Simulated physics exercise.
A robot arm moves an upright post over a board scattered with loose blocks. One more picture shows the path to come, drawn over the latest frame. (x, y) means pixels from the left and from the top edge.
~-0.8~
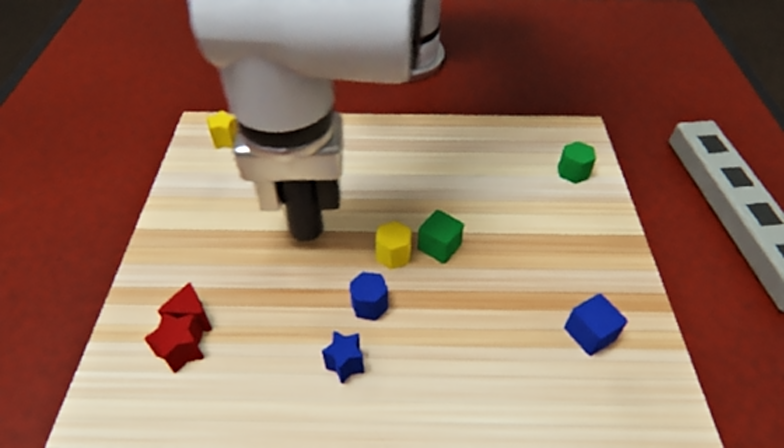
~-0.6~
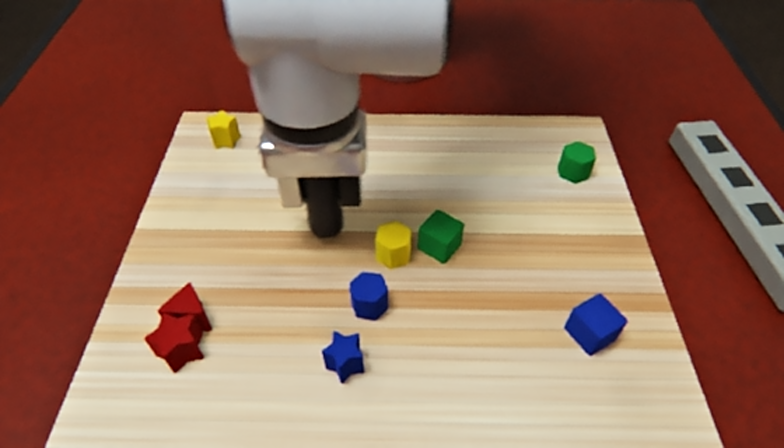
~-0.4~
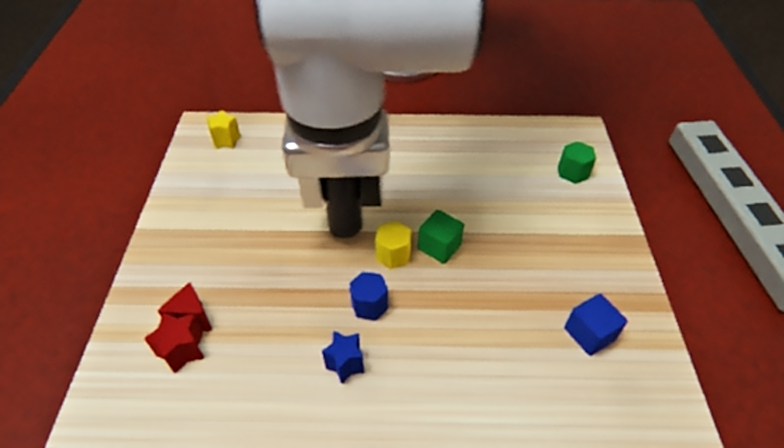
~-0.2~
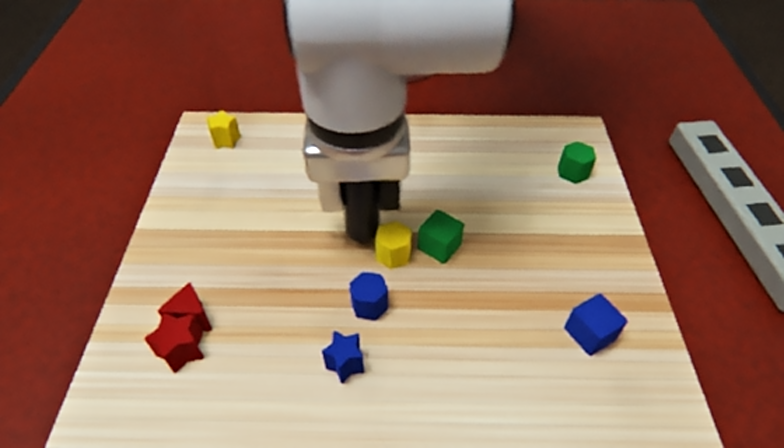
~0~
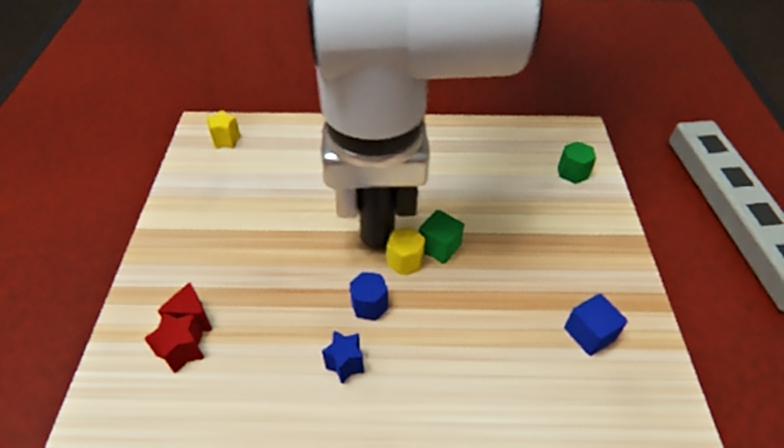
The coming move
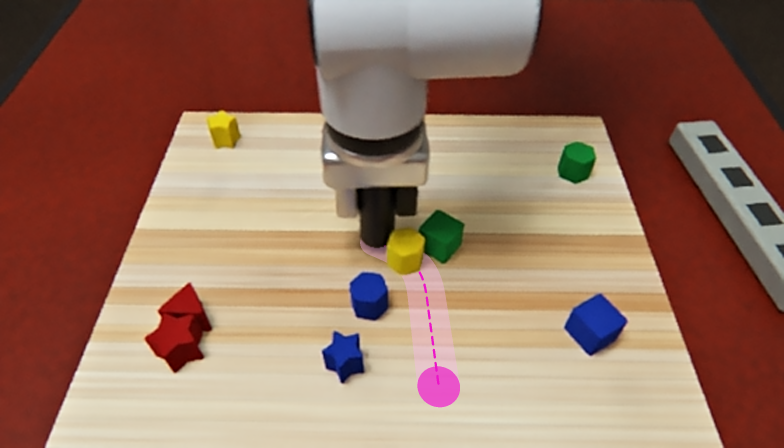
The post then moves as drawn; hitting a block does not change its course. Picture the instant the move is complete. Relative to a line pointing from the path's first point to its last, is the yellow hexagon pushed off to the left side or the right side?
Goes left.
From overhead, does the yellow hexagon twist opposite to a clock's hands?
Short answer: Yes.
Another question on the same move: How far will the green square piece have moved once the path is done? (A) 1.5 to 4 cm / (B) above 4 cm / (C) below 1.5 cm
My answer is option C.
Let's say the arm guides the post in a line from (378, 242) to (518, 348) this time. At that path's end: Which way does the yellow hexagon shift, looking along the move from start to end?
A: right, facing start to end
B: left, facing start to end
Correct choice: B.
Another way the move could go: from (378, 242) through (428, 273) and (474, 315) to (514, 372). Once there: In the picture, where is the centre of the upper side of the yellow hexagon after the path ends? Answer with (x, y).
It will likely be found at (537, 396).
Path on the board, from (378, 242) over (420, 273) and (430, 325) to (439, 386).
The first path, step by step. One third of the way, post at (421, 266); yellow hexagon at (445, 279), turned 30° clockwise; green square piece at (451, 227), turned 20° anticlockwise.
Two thirds of the way, post at (431, 319); yellow hexagon at (472, 323), turned 30° anticlockwise; green square piece at (451, 227), turned 20° anticlockwise.
At the end, post at (440, 380); blue hexagon in place; yellow hexagon at (478, 333), turned 75° anticlockwise; green square piece at (451, 227), turned 20° anticlockwise.
